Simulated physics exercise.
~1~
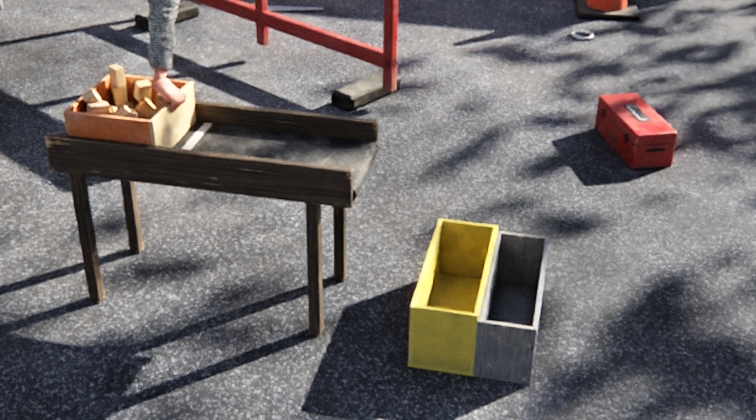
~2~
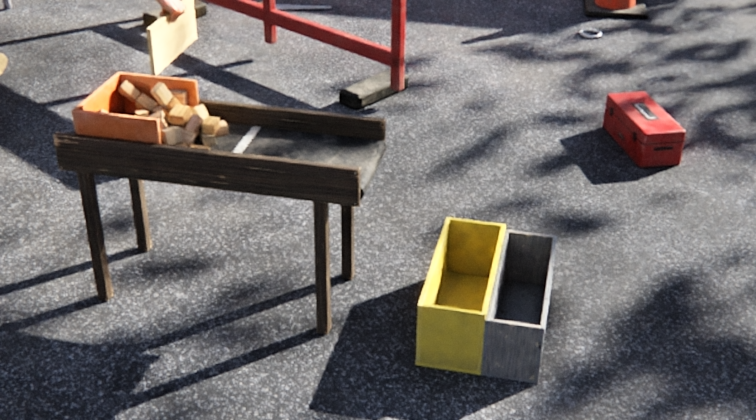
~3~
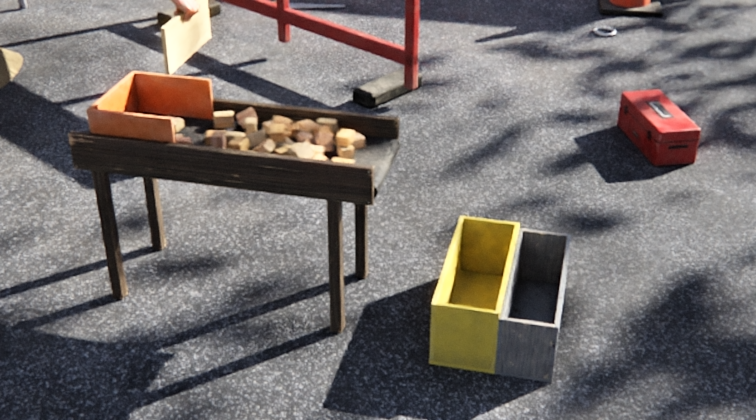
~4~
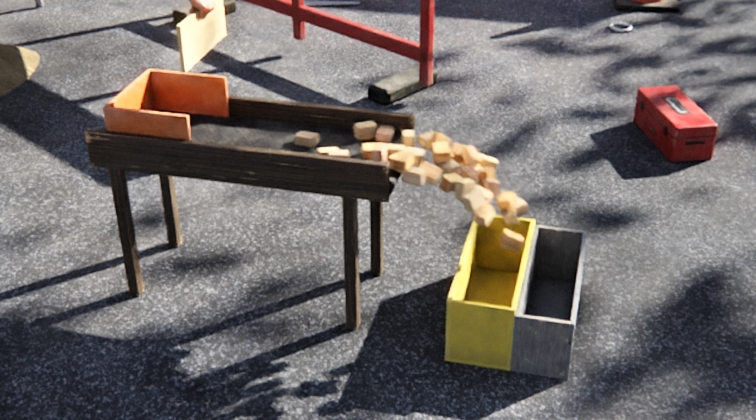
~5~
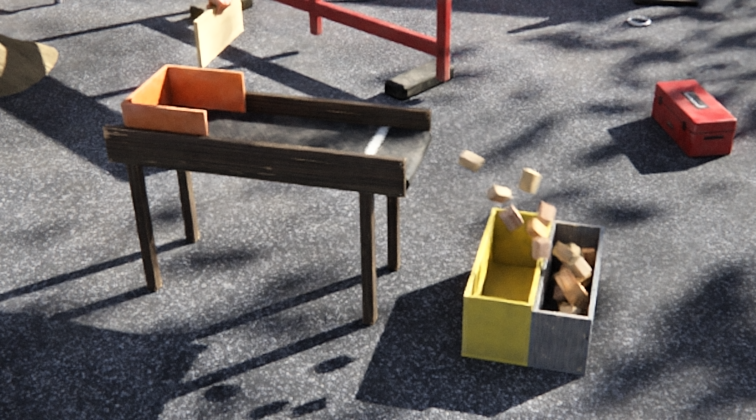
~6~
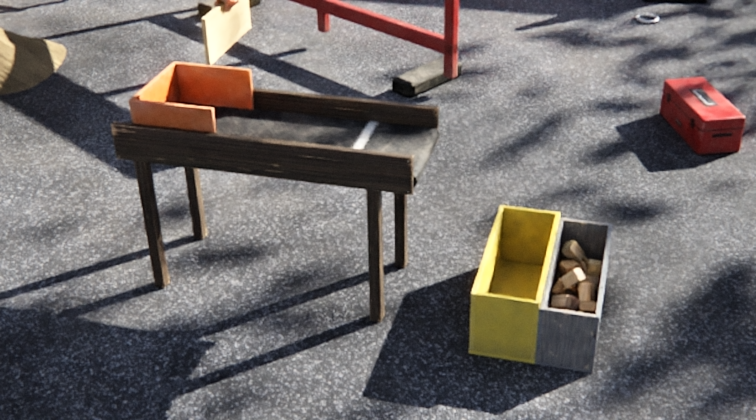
On sunlit, shadow-dappled asphalt, an orange pen full of loose wooden offcuts sits at the left end of a dark conveyor, with a yellow tub and a grey box standing side by side beyond its right end. A hand at the pen lifts a wooden gate clear, and the blocks begin to slide out to the right. The belt carries them along in a spread-out bunch while the hand holds the gate above. They pour off the end in an arc, passing over the yellow tub. The last few tumble through the air as the grey box fills, and the offcuts finally lie in it, leaving the yellow tub empty.
